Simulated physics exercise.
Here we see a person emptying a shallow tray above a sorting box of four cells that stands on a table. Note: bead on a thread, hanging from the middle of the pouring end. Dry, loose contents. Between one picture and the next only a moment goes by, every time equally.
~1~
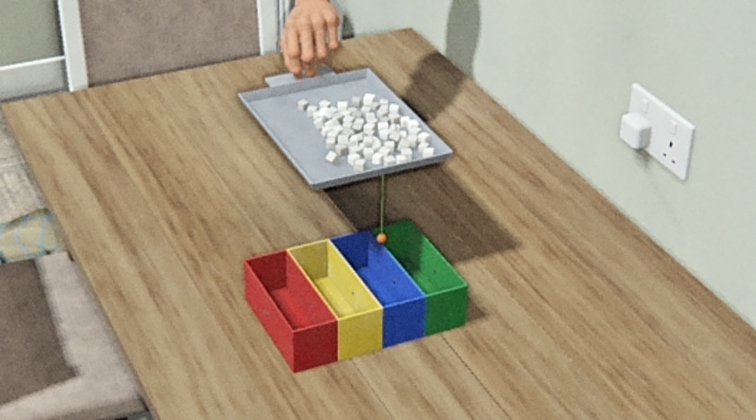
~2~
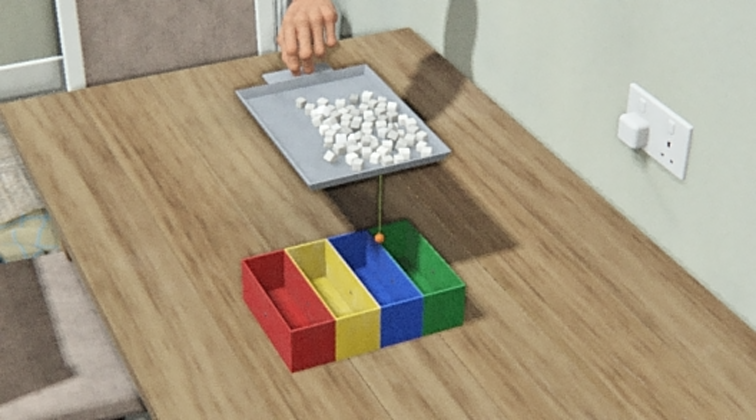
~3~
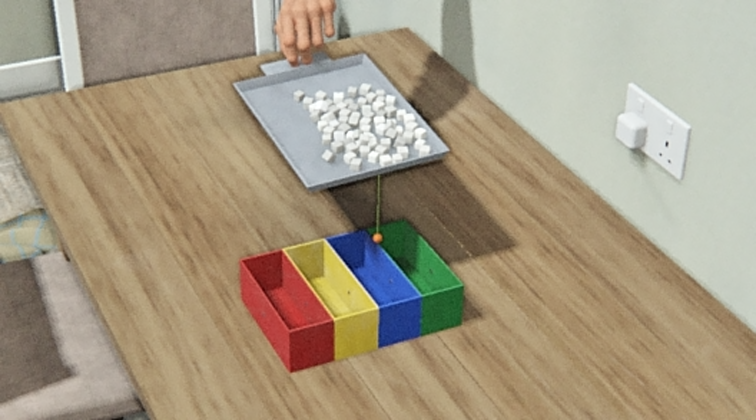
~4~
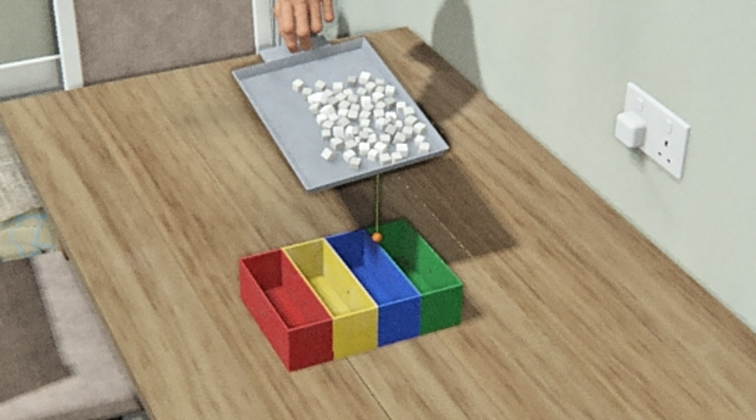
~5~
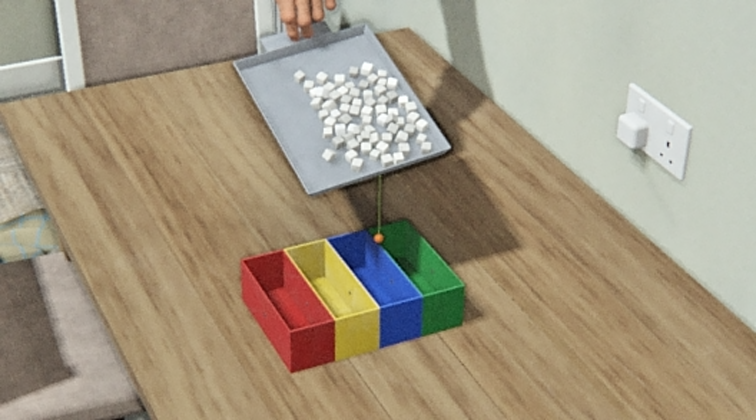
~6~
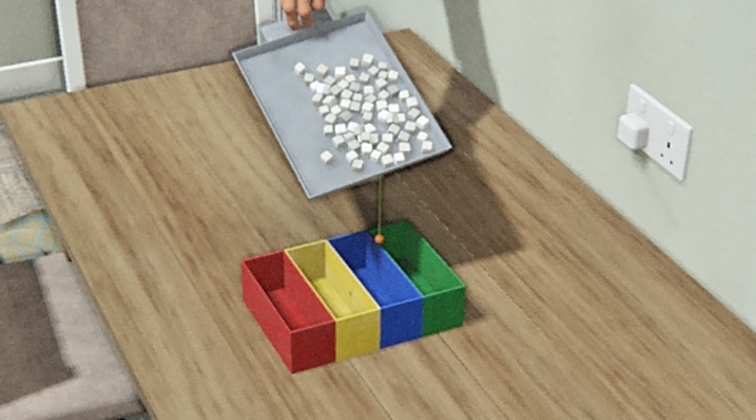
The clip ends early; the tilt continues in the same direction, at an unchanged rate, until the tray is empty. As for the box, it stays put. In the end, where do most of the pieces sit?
Most sit in the yellow cell.
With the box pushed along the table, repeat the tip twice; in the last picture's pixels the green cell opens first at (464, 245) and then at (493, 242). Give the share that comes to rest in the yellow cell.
You'd get 10 in a hundred first and 0 in a hundred after that.
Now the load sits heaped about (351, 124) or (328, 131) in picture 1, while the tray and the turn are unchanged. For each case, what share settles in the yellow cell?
The first gives 50 %, the second 50 %.
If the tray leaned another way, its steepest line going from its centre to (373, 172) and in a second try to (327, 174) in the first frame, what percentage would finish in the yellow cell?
In turn some 30 and 60 per cent.
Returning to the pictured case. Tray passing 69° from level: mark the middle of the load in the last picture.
Close to (342, 181).
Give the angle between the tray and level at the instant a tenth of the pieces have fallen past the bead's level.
Close to 70 degrees, I reckon.
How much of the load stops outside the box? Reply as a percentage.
I'd put it at about 0 percent.
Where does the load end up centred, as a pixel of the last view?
It settles centred around (330, 313).
Soon, tray tipped steeply; about two thirds on the tray; a small part in the yellow cell; a stray few in the red cell; about a quarter falling or outside the box.
A while on, tray tipped past a quarter turn; about half in the yellow cell; about a quarter in the blue cell; about a quarter in the red cell; a stray few in the green cell; a stray few falling or outside the box.
Towards the end, tray tipped past a quarter turn; about half in the yellow cell; about a quarter in the blue cell; about a quarter in the red cell; a stray few in the green cell; a stray few falling or outside the box.
Finally, tray tipped past a quarter turn; about half in the yellow cell; about a quarter in the blue cell; about a quarter in the red cell; a stray few in the green cell; a stray few outside the box.
